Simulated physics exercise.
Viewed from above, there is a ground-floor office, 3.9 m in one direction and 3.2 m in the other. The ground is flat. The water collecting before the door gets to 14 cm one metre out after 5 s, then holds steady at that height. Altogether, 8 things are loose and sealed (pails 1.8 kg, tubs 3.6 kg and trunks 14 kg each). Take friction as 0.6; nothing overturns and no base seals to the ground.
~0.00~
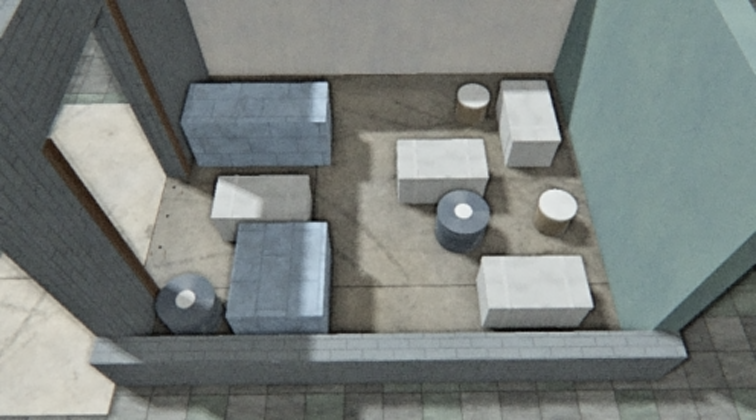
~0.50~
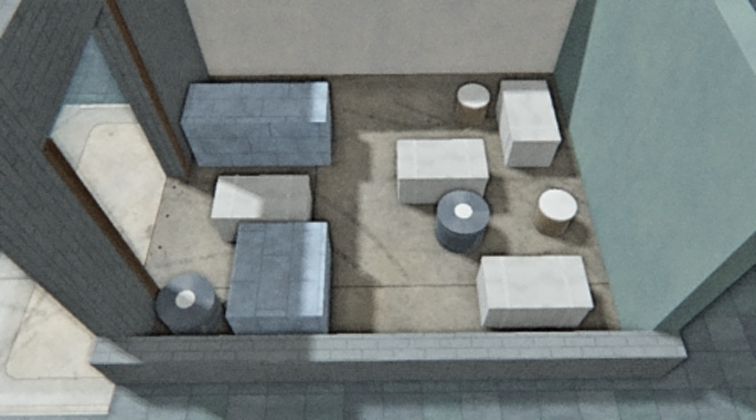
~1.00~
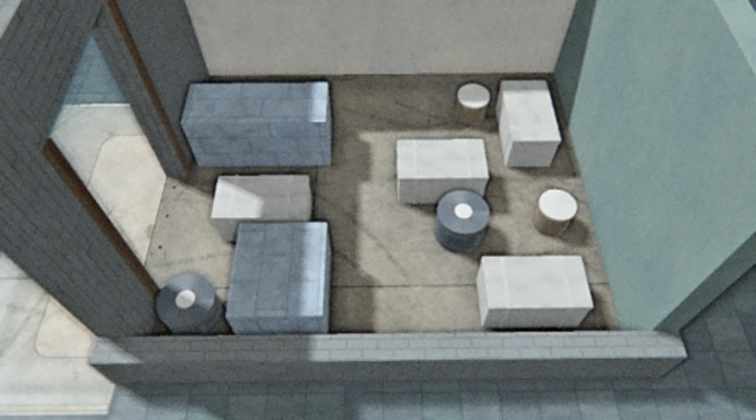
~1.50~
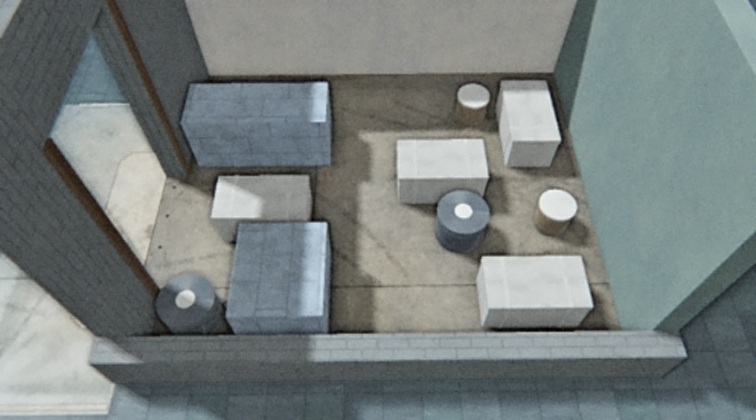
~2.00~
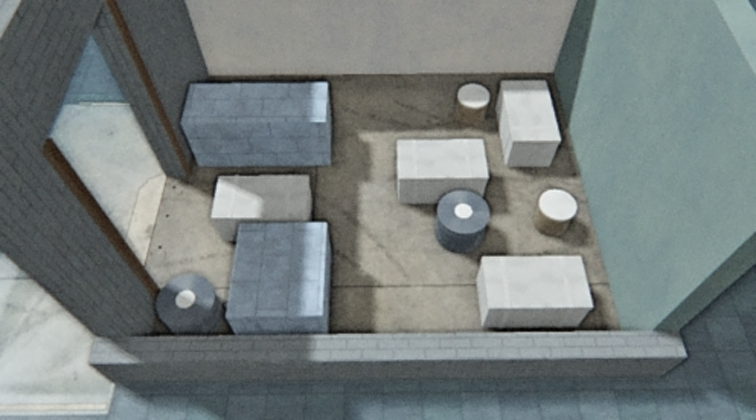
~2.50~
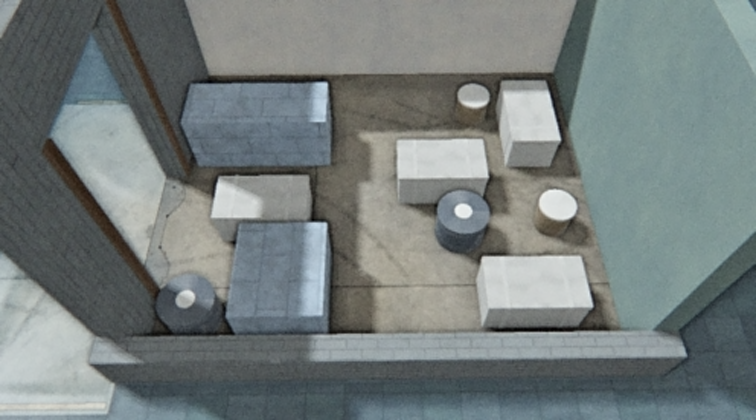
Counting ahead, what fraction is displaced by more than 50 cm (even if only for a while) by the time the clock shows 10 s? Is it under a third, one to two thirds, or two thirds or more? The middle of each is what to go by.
One to two thirds.
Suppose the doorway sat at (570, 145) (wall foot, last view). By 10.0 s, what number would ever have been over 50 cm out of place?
5.
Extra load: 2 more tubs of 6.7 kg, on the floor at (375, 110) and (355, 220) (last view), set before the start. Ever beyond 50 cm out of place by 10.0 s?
Taking them in order, the first is below the threshold and the second is above the threshold.
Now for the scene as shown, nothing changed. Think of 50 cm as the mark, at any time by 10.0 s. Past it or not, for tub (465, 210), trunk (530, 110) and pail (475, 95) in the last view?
Order as asked - a bigger shift, a smaller shift, a bigger shift.
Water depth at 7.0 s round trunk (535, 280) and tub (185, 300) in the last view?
Depth approx. 2 cm / 8 cm.
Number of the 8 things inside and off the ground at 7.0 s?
That would be 2 of them.
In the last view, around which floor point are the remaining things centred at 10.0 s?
About (488, 202).
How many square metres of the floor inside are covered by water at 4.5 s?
I'd put it close to 1.5 m2.
After 3.5 s 0 of 8 are over 50 cm from their spots; 0 afloat.
After 4.5 s 0 of 8 are over 50 cm from their spots; 0 afloat.
After 7.0 s 1 of 8 are over 50 cm from their spots; 2 afloat.
After 10.0 s 4 of 8 are over 50 cm from their spots, and 4 have been at some point; 8 afloat.
